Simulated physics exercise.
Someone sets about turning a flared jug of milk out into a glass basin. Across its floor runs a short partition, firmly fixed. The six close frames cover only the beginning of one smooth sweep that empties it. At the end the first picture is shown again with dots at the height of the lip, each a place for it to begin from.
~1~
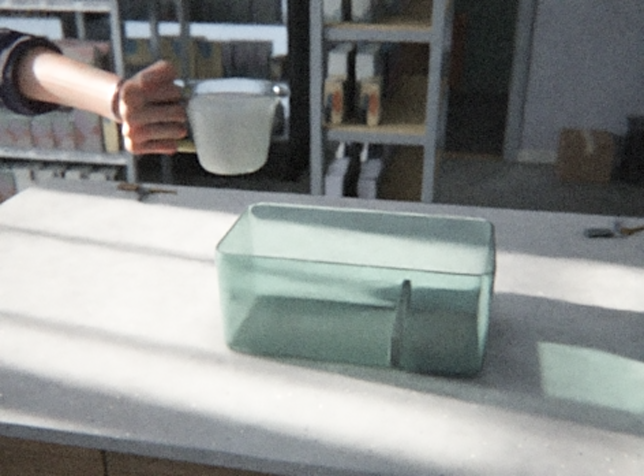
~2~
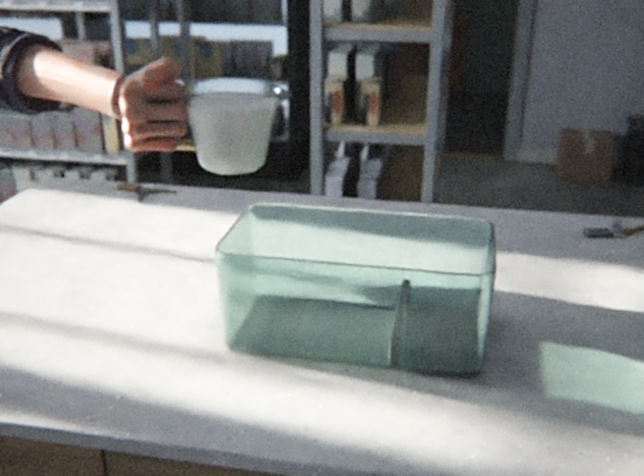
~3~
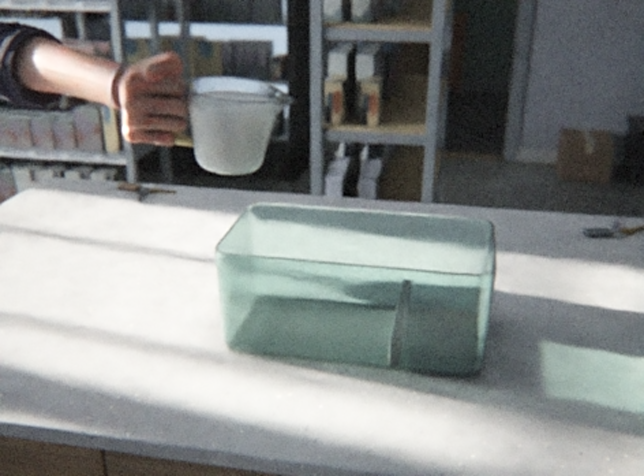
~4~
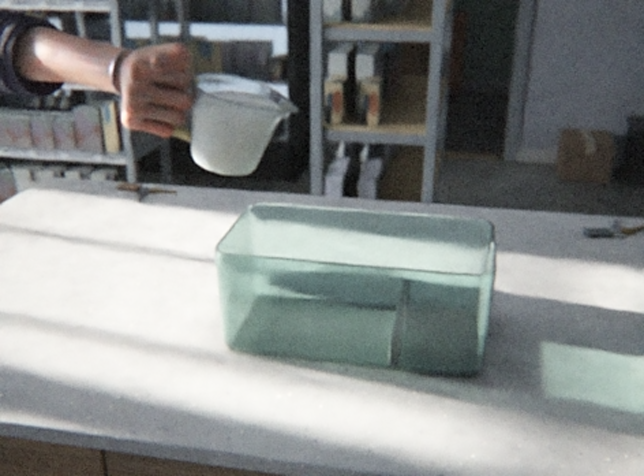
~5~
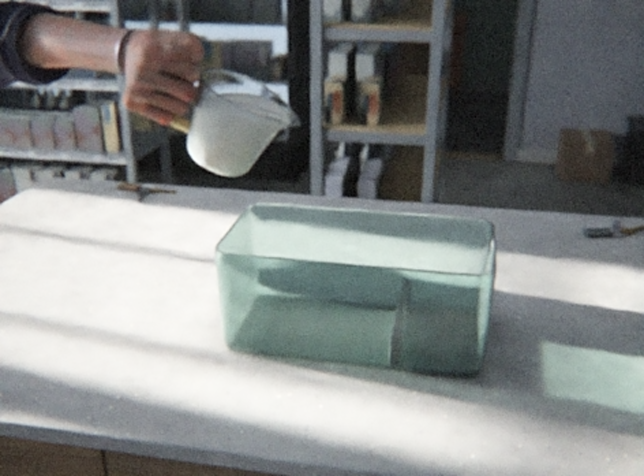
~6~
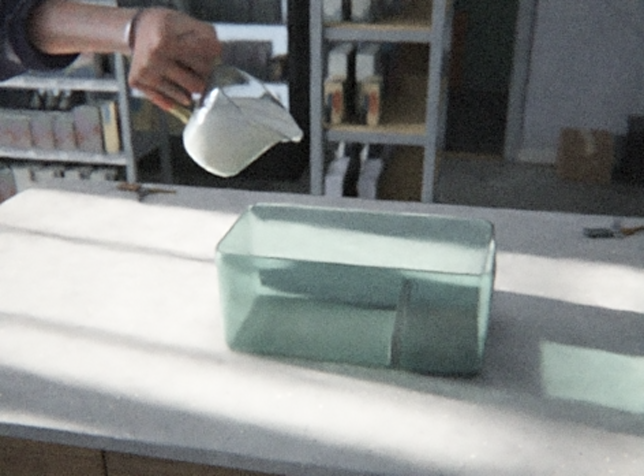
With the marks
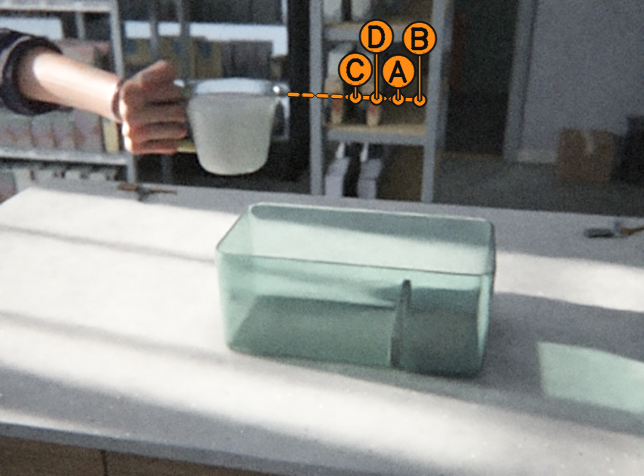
A hand held a flared jug of milk upright above a clear greenish basin with a short partition, then gradually tilted it to the right until the milk reached the lip.
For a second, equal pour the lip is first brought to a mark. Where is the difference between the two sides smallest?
The best dot is D.
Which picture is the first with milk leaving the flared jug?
Picture 6.
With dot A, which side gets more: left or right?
The right one.
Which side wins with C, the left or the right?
The left one.
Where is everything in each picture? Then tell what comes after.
Upright, lip at (289, 94); basin from (225, 345) to (482, 373); top of the wall at (402, 305); nothing has left yet, in the first picture.
Upright, lip at (290, 96); nothing has left yet, in the second picture.
Tipped about 7°, lip at (293, 102); nothing has left yet, in the third picture.
Tipped about 15°, lip at (296, 111); nothing has left yet, in the fourth picture.
Tipped about 26°, lip at (299, 124); nothing has left yet, in the fifth picture.
Tipped about 39°, lip at (298, 139); milk is over the lip, down to (298, 139), in the sixth picture.
In orange, A at (398, 99); B at (419, 100); C at (355, 97); D at (376, 98).
If A is chosen, about 24 % ends left of the wall and 73 % right of it; 3 % is lost outside.
If B is chosen, about 27 % ends left of the wall and 70 % right of it; 3 % is lost outside.
If C is chosen, about 78 % ends left of the wall and 20 % right of it.
If D is chosen, about 50 % ends left of the wall and 47 % right of it.
